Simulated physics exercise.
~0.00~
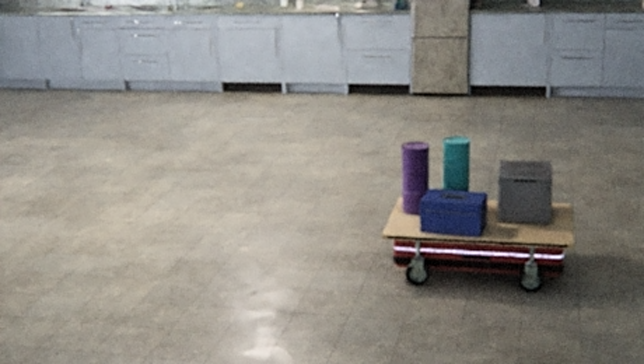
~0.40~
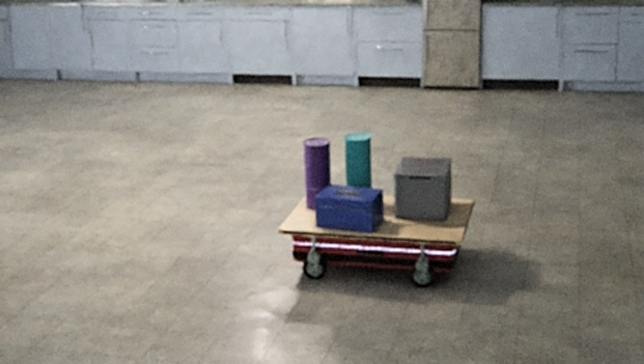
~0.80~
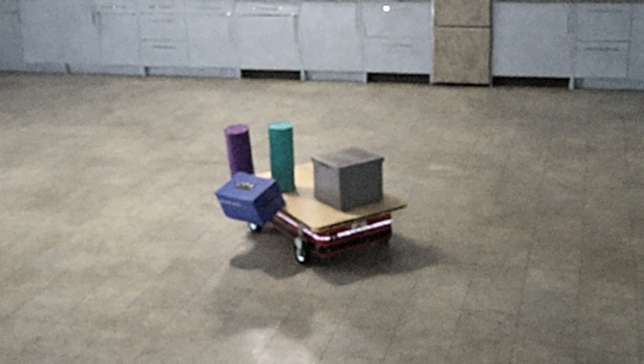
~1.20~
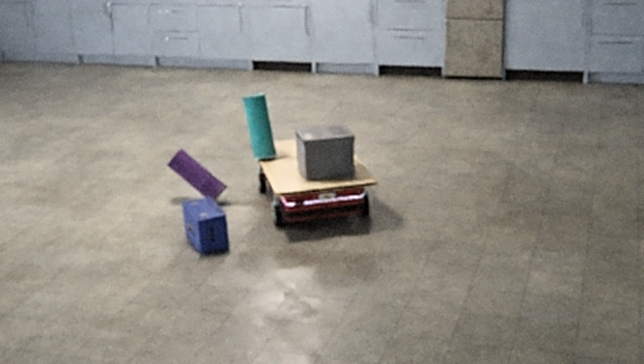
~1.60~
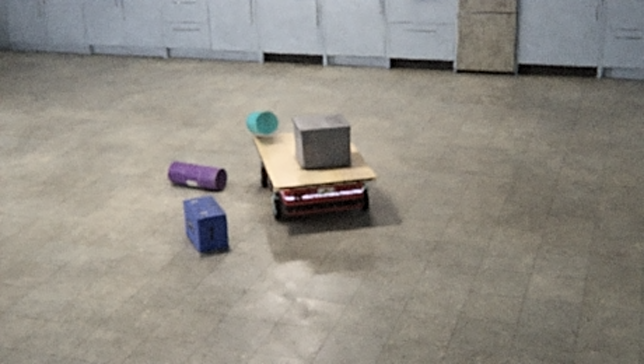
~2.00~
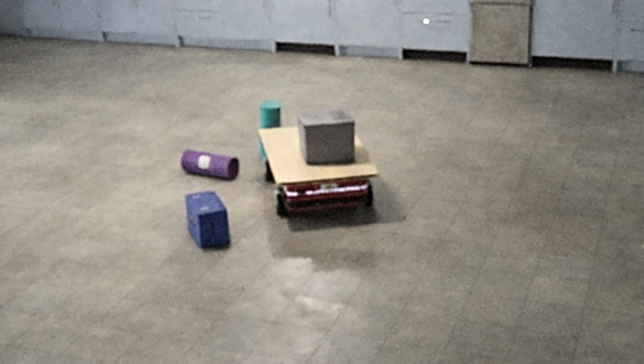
A cart rolls left and turns, shedding a blue toolbox and two canisters, then stops.
